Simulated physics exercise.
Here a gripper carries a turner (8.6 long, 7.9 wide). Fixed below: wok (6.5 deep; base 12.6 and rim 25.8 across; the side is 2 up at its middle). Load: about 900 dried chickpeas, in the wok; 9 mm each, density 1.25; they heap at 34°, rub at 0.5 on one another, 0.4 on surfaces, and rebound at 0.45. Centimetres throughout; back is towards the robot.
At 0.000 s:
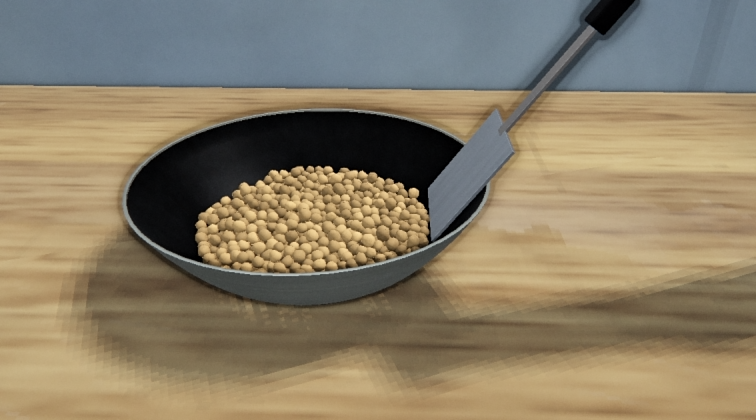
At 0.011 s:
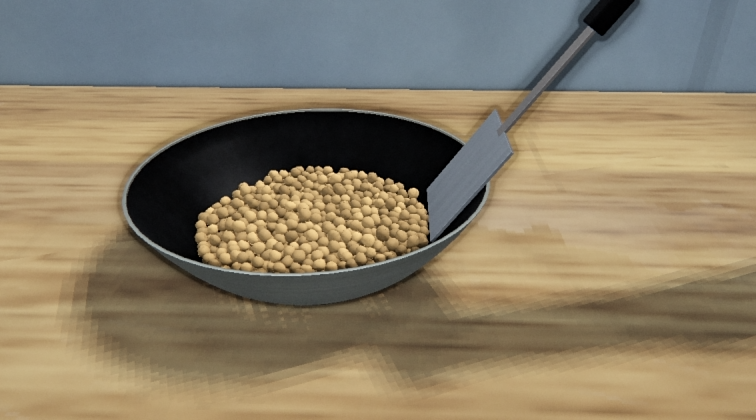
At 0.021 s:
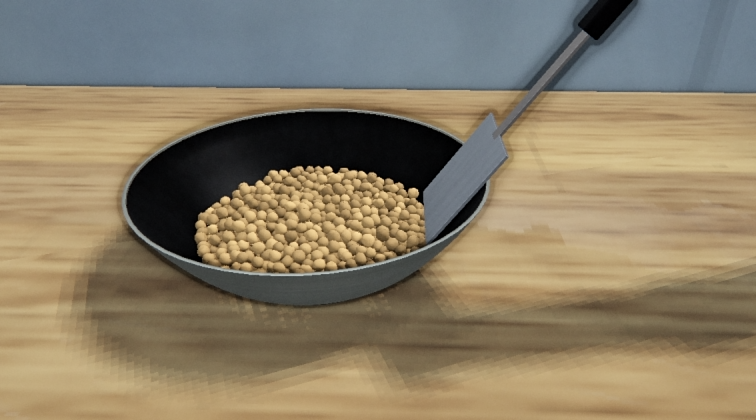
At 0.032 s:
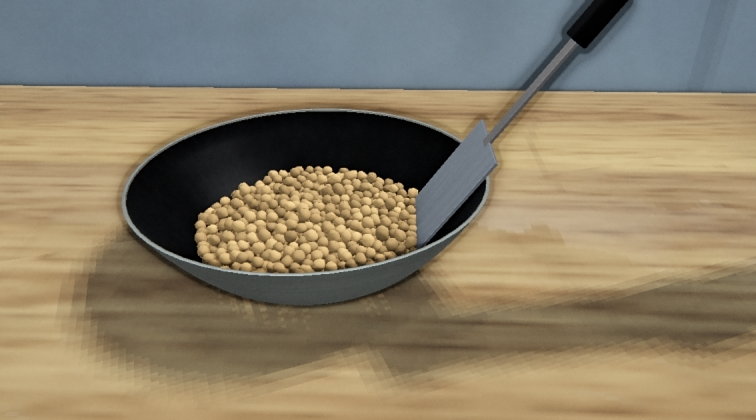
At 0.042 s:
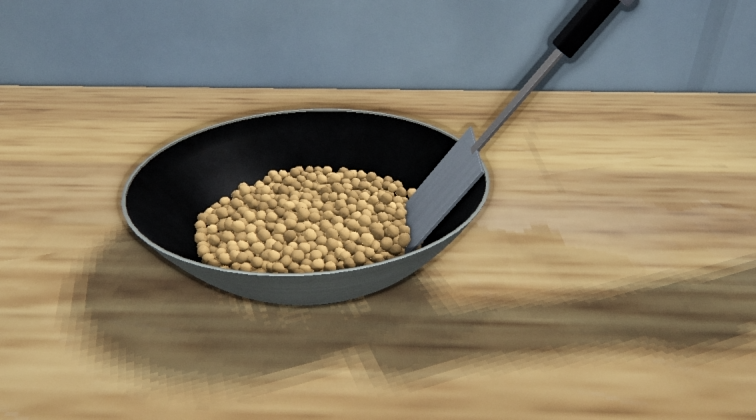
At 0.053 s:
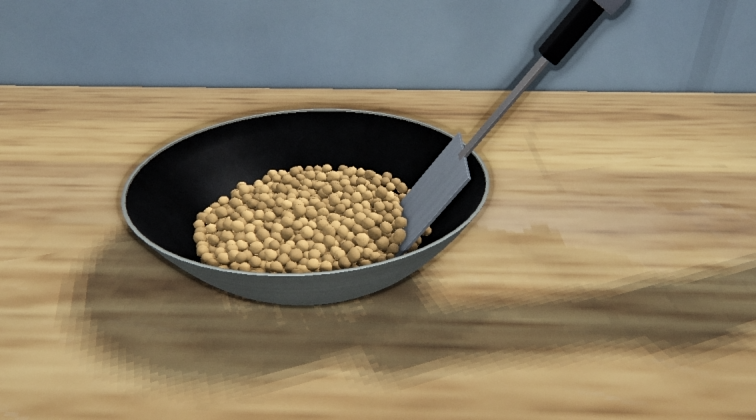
On a wooden counter against a blue wall, a dark wok holds a heap of dried chickpeas, with a grey turner slanting in at its right side. The turner slides slowly left and slightly down into the edge of the heap, while the wok stays still and the chickpeas barely shift.
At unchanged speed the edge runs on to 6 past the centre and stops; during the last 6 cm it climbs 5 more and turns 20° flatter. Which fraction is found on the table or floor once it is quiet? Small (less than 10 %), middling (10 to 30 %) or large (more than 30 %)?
Answer: Small; less than 10 % of the dried chickpeas finish on the table or floor.
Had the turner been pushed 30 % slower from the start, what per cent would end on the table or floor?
Then about 0 per cent.
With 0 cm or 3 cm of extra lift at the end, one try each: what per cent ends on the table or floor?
Some 0 and 0 per cent.
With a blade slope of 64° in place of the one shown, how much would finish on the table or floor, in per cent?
It would be near 10 per cent.
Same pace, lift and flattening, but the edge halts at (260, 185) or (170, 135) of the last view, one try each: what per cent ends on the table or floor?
Some 0 and 30 per cent.
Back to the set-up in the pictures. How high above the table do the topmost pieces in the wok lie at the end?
Roughly 7.0 cm.
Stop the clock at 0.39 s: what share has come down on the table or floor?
About 5 per cent.
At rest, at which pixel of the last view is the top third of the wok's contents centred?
Around (216, 206).
After 0.11 s, sloping 55°, highest piece 7 above the table; 900 in the wok.
After 0.16 s, sloping 48°, highest piece 8 above the table; 900 in the wok.
After 0.39 s, sloping 35°, highest piece 7 above the table; 841 in the wok, 40 on the table or floor, 19 on the blade or in flight.
After 1.44 s, sloping 35°, highest piece 7 above the table; 840 in the wok, 60 on the table or floor.
In the end, 840 in the wok, 60 on the table or floor. That is 7 % on the table or floor.
